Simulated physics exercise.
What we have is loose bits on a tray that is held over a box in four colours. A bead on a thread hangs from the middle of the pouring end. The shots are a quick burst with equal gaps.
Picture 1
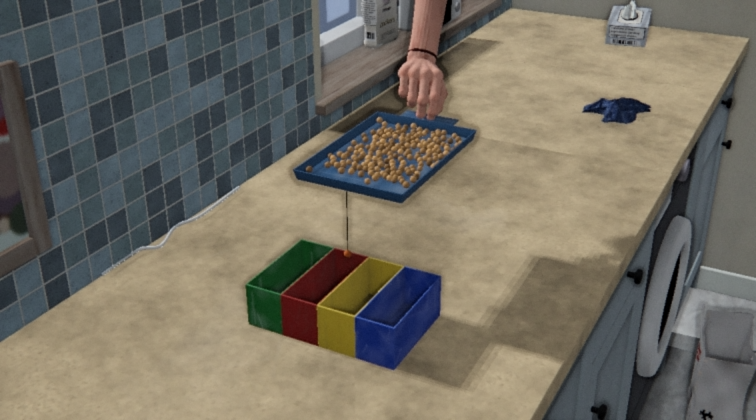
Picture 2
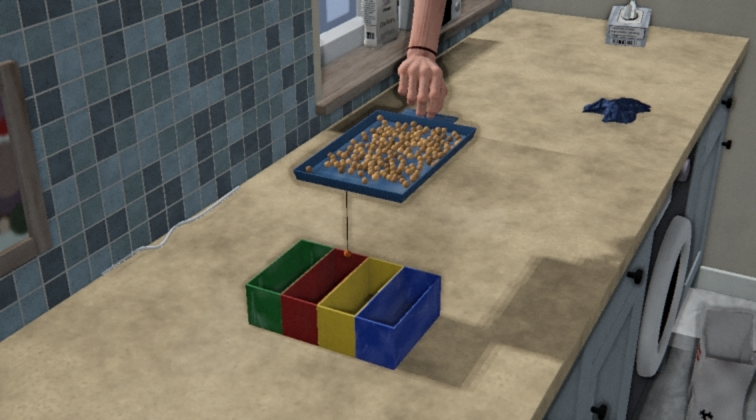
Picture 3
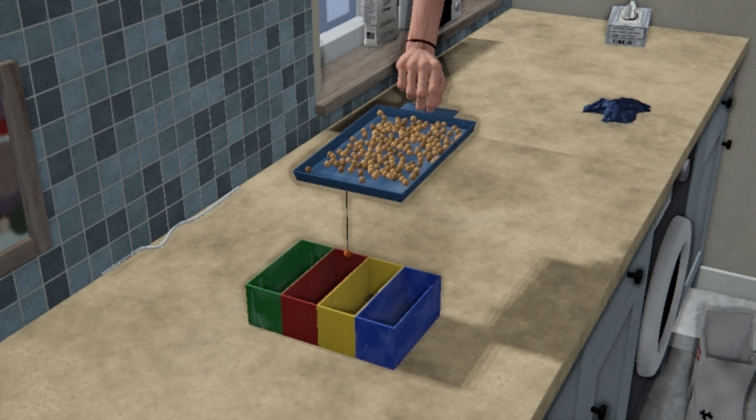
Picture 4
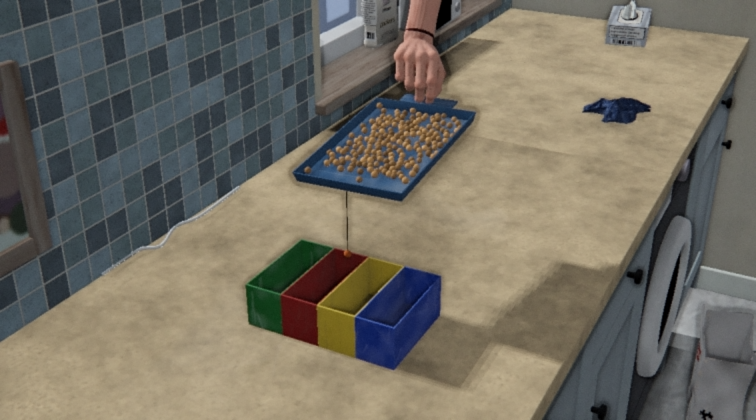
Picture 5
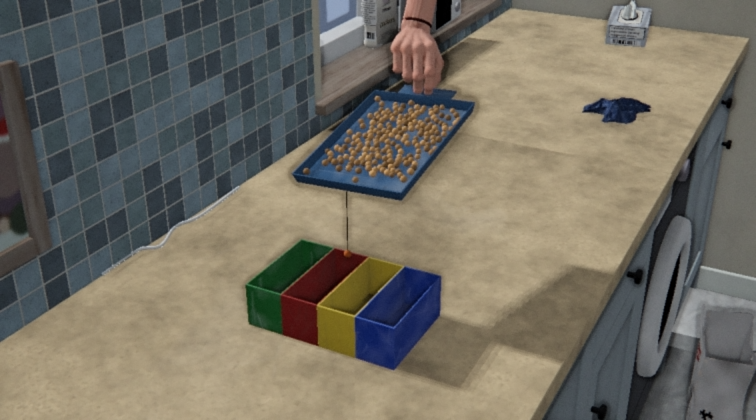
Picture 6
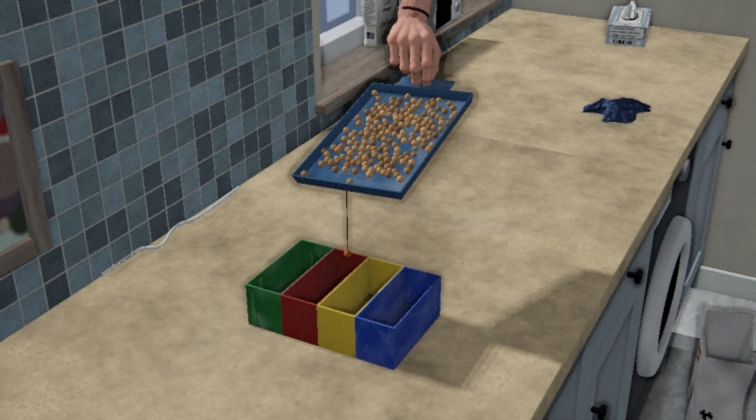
On a countertop, a hand holds a blue tray of small round wooden beads above a box with green, red, yellow and blue cells, then gradually raises the handle end, and the beads shift slightly on the slanting tray.
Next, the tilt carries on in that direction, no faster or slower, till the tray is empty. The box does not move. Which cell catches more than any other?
The green one ends fullest.
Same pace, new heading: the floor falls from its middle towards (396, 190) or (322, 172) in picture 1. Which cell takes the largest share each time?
In turn: Blue; the cell in green.
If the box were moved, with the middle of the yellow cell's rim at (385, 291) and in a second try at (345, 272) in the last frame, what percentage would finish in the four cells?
About 40 and 100 per cent.
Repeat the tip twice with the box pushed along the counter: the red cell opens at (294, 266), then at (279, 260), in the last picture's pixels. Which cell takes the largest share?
The first try: The cell in red. The second: Red.
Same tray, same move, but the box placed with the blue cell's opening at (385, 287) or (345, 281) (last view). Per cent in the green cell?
The first gives 50 %, the second 0 %.
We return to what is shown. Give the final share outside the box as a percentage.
Close to 20 per cent.
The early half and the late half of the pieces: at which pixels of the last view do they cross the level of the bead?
Early half (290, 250), late half (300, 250).
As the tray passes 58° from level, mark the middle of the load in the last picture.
Around (326, 173).
Shortly afterwards, tray tipped steeply; the bulk on the tray; a little in the red cell; only a few in the green cell; a little falling or outside the box.
Next, tray tipped right over; only a few on the tray; near half in the green cell; near a quarter in the red cell; only a few in the yellow cell; only a few in the blue cell; near a quarter falling or outside the box.
Some moments later, tray tipped past a quarter turn; near half in the green cell; near a quarter in the red cell; only a few in the yellow cell; only a few in the blue cell; near a quarter falling or outside the box.
In the end, tray tipped past a quarter turn; near half in the green cell; near a quarter in the red cell; only a few in the yellow cell; only a few in the blue cell; near a quarter outside the box.
